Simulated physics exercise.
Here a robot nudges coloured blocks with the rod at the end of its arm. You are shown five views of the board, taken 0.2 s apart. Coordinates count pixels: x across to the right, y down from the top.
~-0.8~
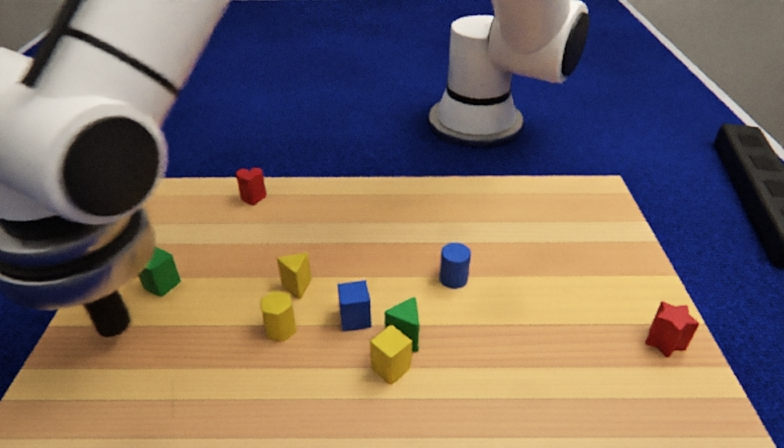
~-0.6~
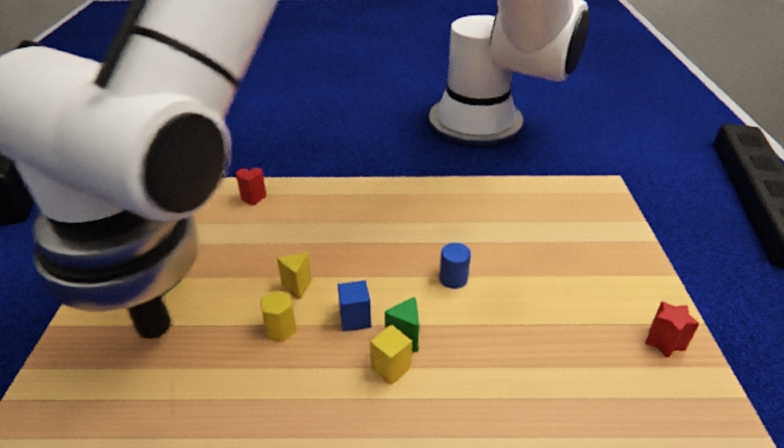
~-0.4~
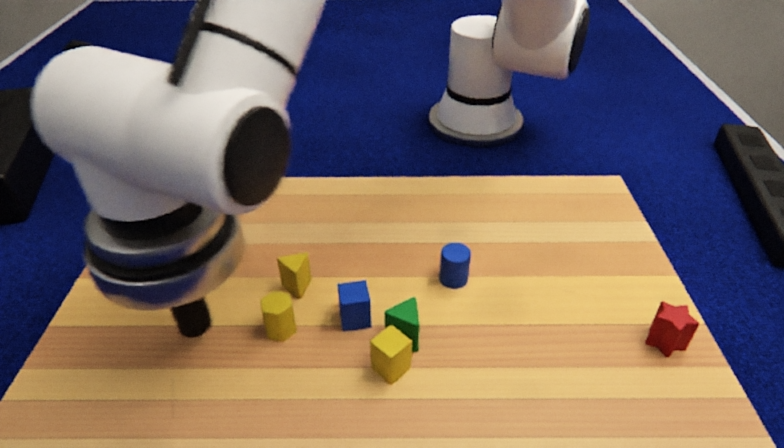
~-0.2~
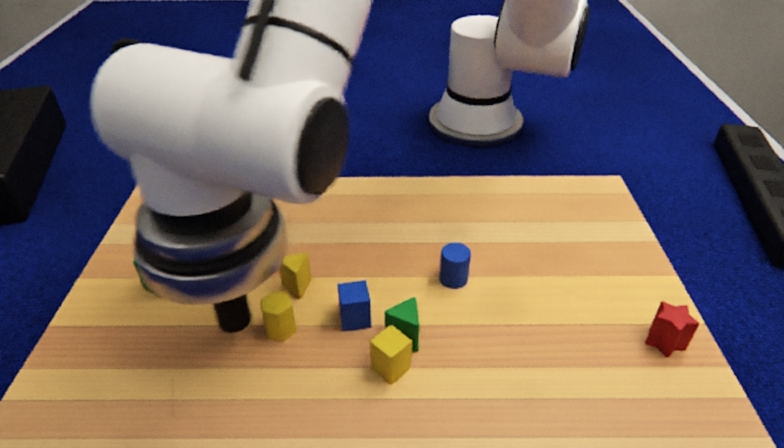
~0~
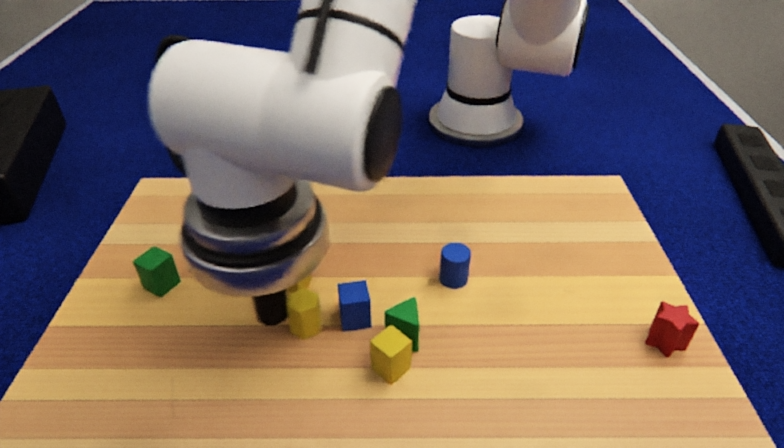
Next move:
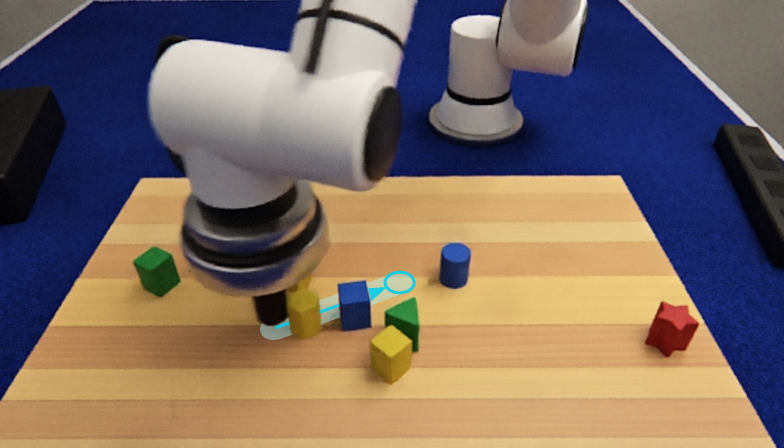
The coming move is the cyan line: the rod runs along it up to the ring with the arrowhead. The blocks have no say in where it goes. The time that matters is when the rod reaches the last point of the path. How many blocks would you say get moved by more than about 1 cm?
Total moved: Two.
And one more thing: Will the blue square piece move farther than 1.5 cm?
Yes - that is the case.
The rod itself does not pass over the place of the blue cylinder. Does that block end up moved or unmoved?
Stays put.
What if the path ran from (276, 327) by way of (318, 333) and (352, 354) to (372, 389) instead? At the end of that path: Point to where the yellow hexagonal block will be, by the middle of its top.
Expect it around (369, 305).
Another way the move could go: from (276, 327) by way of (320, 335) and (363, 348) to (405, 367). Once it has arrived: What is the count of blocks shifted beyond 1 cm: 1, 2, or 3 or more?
Blocks displaced: At least 3.
The line goes in a line from (276, 327) to (400, 282).
The first path, step by step. One third of the way, rod at (320, 298); yellow hexagonal block at (342, 297), turned 35° clockwise; blue square piece at (373, 292), turned 20° anticlockwise.
Two thirds of the way, rod at (360, 284); yellow hexagonal block at (348, 299), turned 50° clockwise; blue square piece at (378, 291), turned 10° anticlockwise.
At the end, rod at (400, 269); yellow triangle unmoved; yellow hexagonal block at (348, 299), turned 50° clockwise; blue square piece at (378, 291), turned 10° anticlockwise; blue cylinder unmoved.
